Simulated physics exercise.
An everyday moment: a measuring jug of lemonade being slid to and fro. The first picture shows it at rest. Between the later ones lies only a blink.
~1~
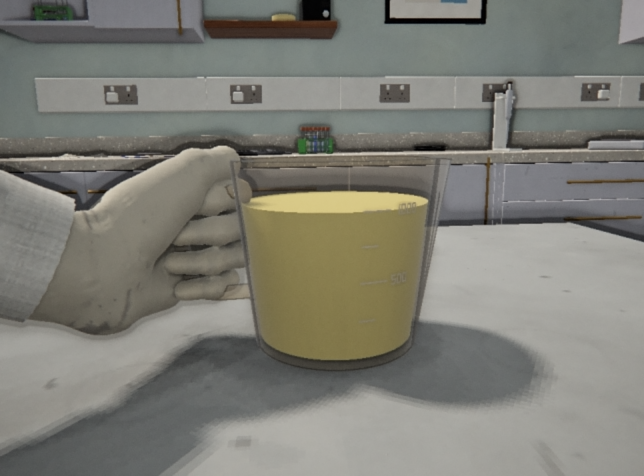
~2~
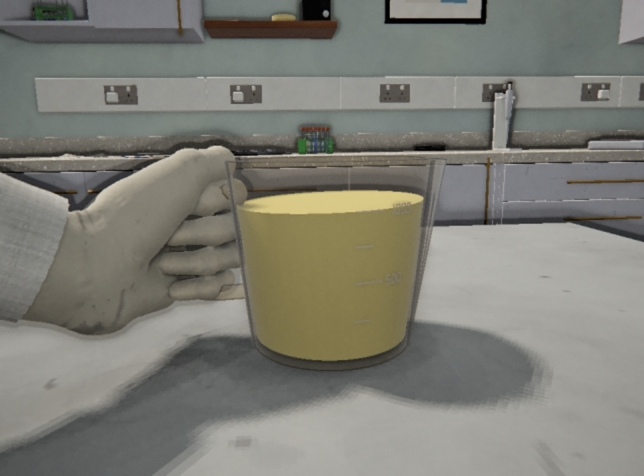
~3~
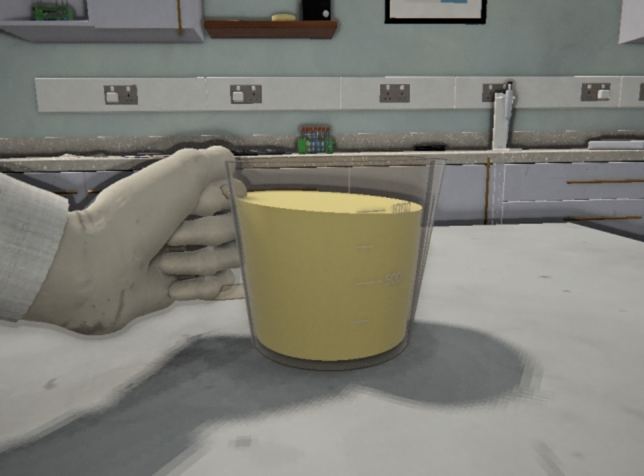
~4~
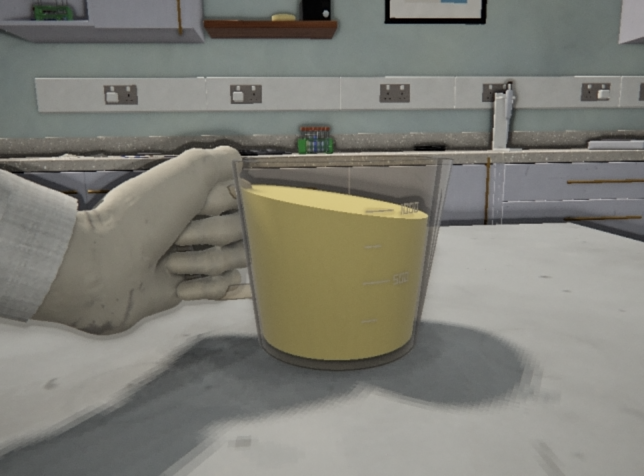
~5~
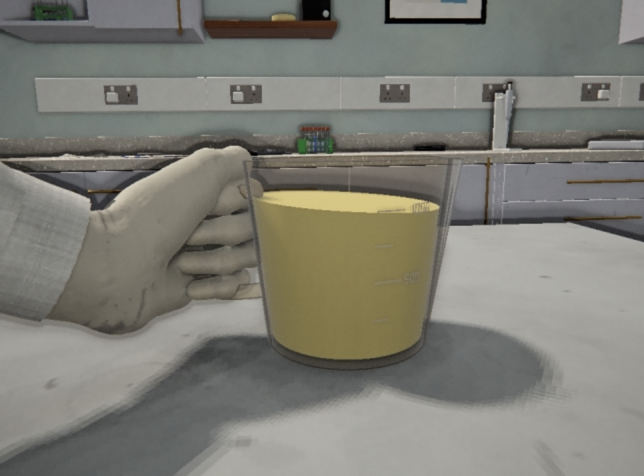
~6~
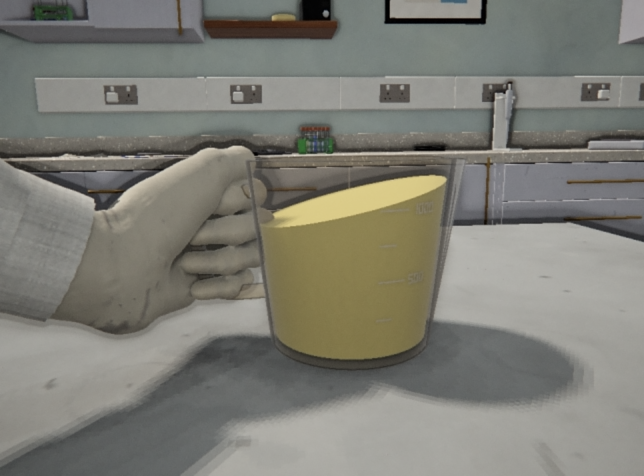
Measuring jug of yellow liquid being slid slightly left then right by a hand, the surface tilting up left, then right.
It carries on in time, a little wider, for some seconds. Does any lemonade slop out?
The measuring jug spills.
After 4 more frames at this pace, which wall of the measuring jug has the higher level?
To the left-hand side.
A moment on, the highest wave so far goes over the rim.
When it is over, the highest wave so far goes over the rim; some is on the top.
